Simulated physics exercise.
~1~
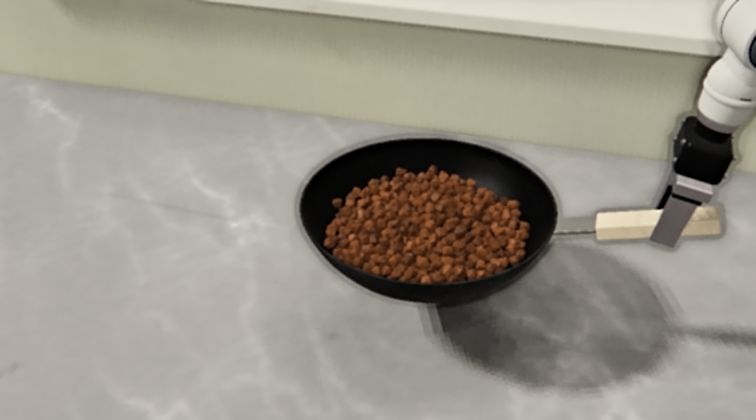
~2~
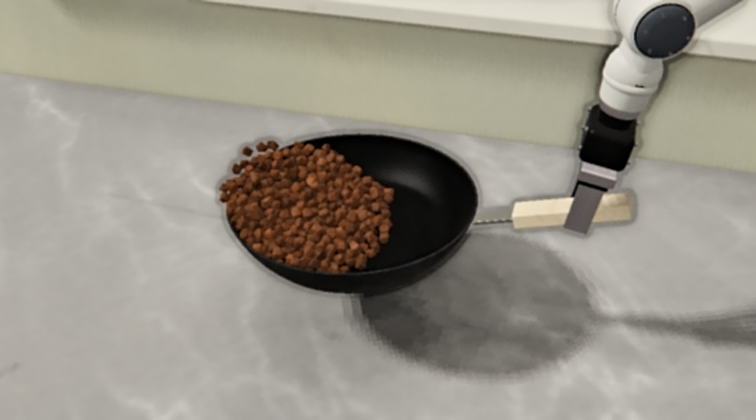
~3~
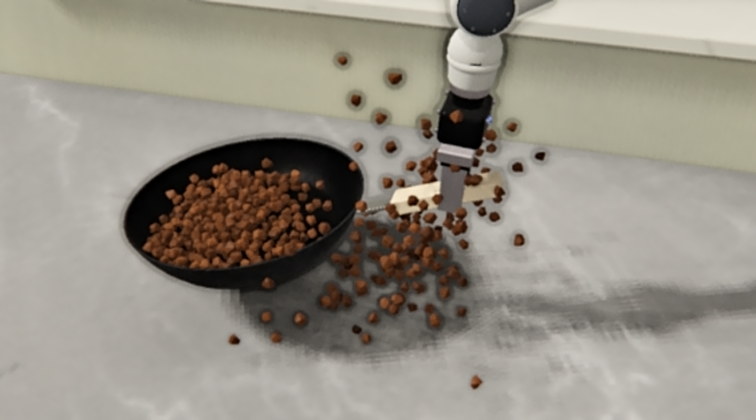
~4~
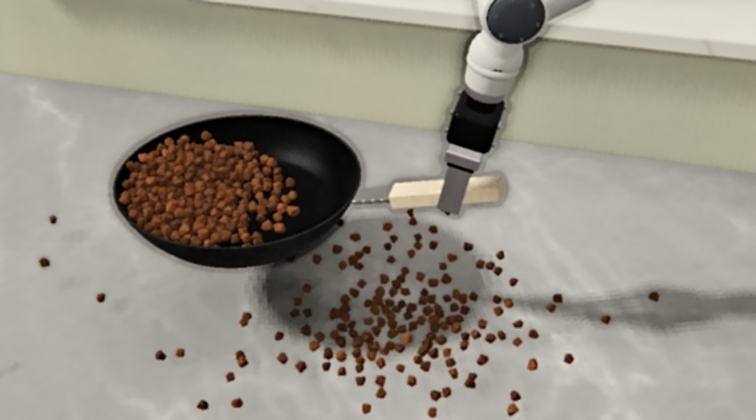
At the start, a robot arm holds a black frying pan by its pale handle above a grey marbled counter, with a broad heap of small brown pellets inside. The arm carries the pan left, and the pellets bunch up against its left side, a few of them at the rim. As the pan travels farther left, a large spray of pellets flies out on the handle side, around the gripper. The pan then rises slightly while the spilled pieces scatter widely across the counter. It ends with most of the pellets still heaped in the pan's left side.
